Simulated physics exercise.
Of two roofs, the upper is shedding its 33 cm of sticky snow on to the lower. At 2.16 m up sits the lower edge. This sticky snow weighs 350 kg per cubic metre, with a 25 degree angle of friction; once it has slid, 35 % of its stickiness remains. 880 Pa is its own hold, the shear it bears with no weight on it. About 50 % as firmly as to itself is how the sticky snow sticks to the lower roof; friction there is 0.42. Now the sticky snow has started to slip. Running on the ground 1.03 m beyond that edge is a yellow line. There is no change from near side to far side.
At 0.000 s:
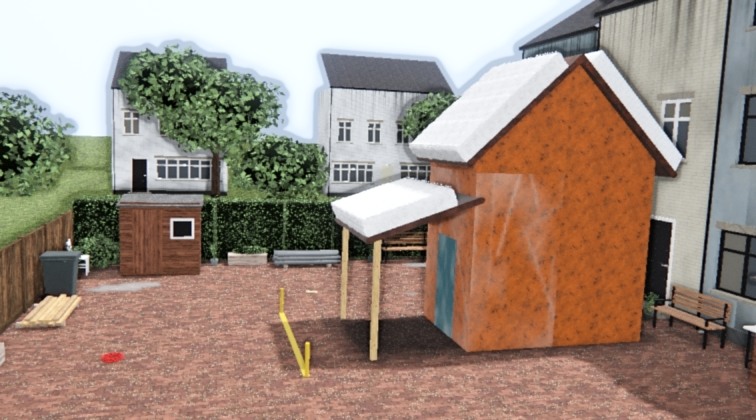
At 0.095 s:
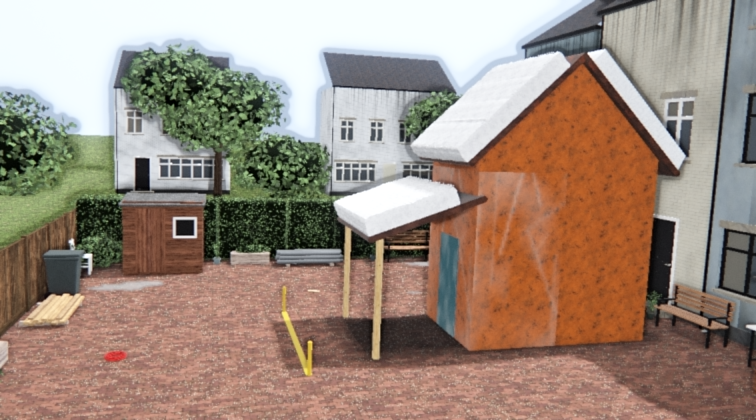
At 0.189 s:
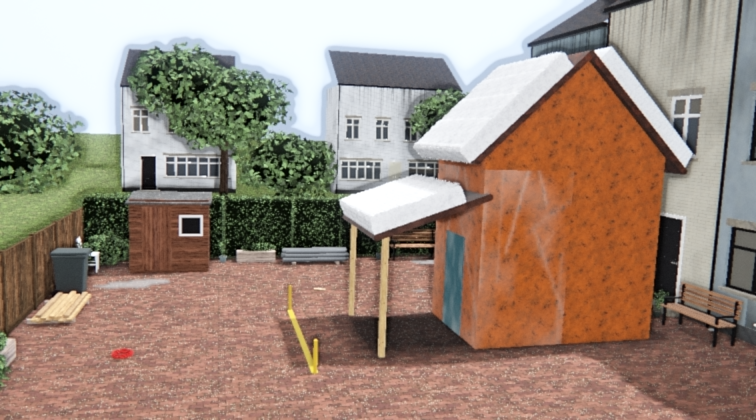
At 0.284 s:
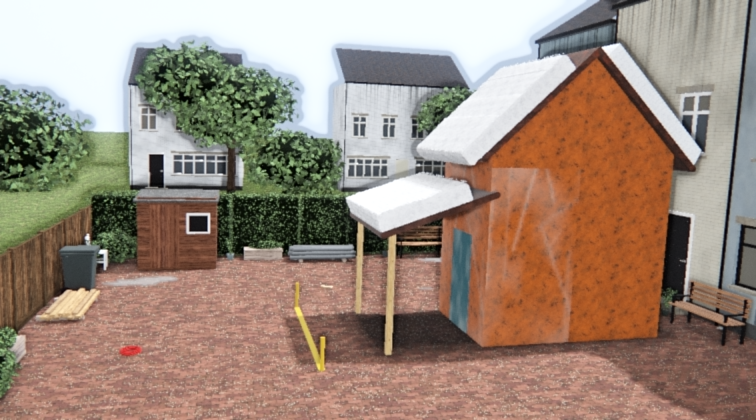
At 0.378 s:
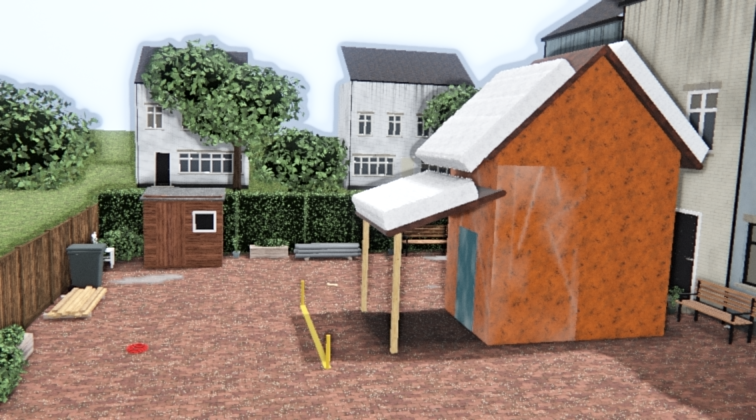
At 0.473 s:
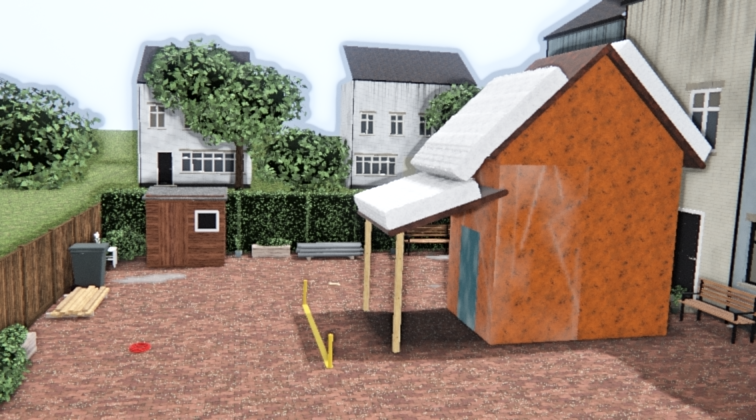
White snow sliding slowly down the upper roof of an orange building towards a snow-covered porch, baring brown roof near the ridge.
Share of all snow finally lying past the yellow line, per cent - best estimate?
About 43 percent.
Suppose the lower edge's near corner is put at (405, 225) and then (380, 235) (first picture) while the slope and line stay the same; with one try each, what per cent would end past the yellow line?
I'd expect around 50 percent the first time and around 45 percent the second.
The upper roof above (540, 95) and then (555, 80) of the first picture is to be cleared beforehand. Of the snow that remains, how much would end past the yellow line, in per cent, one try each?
In that order: 18 %, 30 %.
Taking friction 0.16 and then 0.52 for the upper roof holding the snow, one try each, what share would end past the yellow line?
I'd expect around 35 percent, then around 16 percent.
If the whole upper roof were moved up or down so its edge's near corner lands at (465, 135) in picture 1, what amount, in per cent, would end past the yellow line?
That would come to around 60 %.
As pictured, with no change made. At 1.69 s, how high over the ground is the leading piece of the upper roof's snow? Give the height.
Measured height: Approx. 0.0 m.
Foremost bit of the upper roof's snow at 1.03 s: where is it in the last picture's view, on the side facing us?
Near (373, 202), I'd say.
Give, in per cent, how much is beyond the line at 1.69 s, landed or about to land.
Roughly 20 per cent.
After 1.03 s, none is below the lower edge and 0 % is past the line.
After 1.69 s, 42 % is below the lower edge and 19 % is past the line.
After 2.34 s, 65 % is below the lower edge and 43 % is past the line.
After 3.00 s, 69 % is below the lower edge and 43 % is past the line.
After 3.80 s, 69 % is below the lower edge and 43 % is past the line.
